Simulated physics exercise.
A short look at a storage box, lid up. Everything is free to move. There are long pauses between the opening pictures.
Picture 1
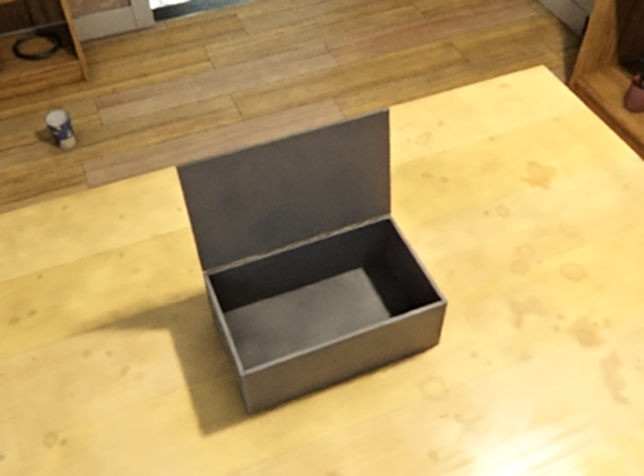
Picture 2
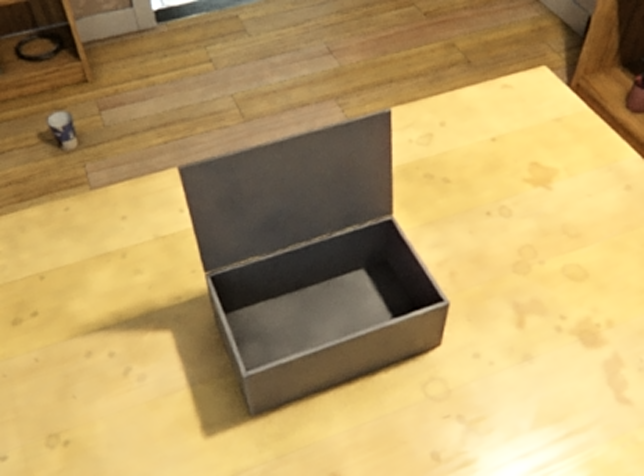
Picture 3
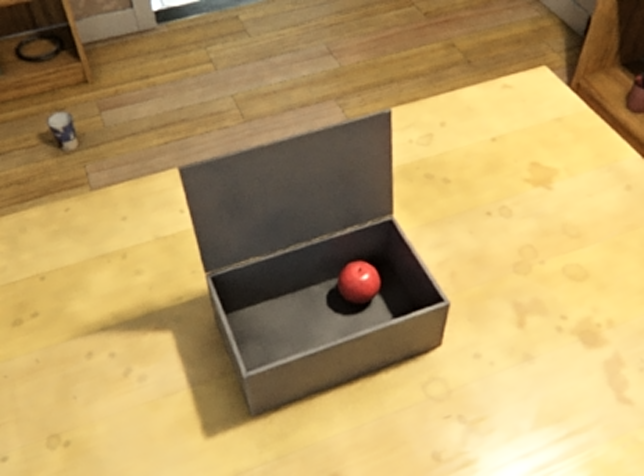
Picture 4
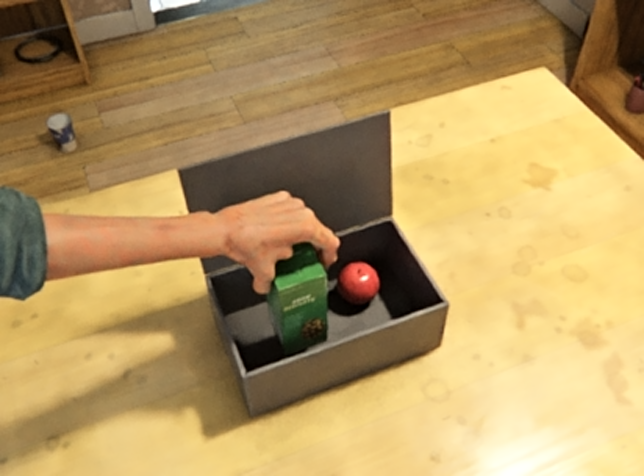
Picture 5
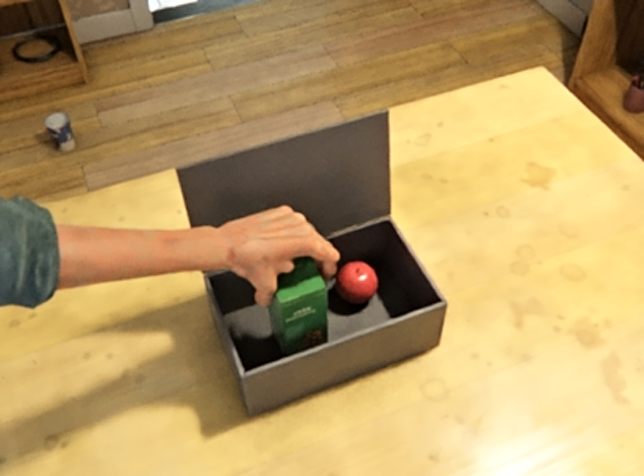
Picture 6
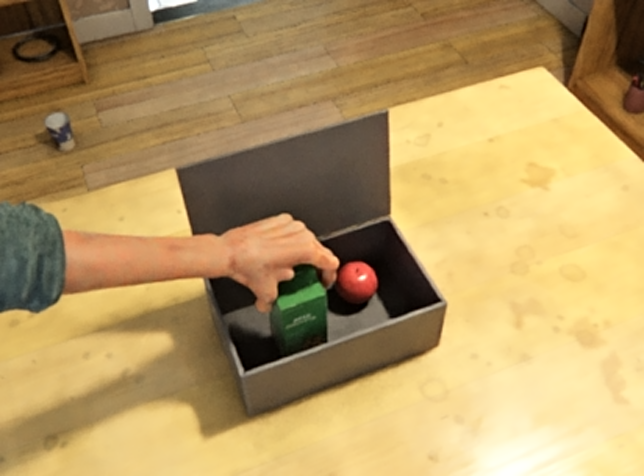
A red apple appears inside an open, empty dark box on a wooden table, resting toward the right. A hand then reaches in from the left, holding a green carton upright, and lowers it slightly into the box beside the apple, keeping its fingers on the top.
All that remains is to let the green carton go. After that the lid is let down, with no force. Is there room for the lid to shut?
Outcome: The lid will not close.
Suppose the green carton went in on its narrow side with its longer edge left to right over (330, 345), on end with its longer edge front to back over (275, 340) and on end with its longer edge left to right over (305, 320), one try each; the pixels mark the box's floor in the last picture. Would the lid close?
First, it shuts flat; second, it will not close; third, it stays ajar.
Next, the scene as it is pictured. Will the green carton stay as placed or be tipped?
It stays as placed.
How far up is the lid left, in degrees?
About 40°.
Then, 1.00 s after the last picture, lid starting down.
Then, 1.40 s after the last picture, lid 72° above the rim.
Then, 1.60 s after the last picture, lid 57° above the rim.
Then, 1.80 s after the last picture, lid 38° above the rim.
At rest, lid 38° above the rim; both in place. Seen from the same camera at the end, green carton near (297, 316).
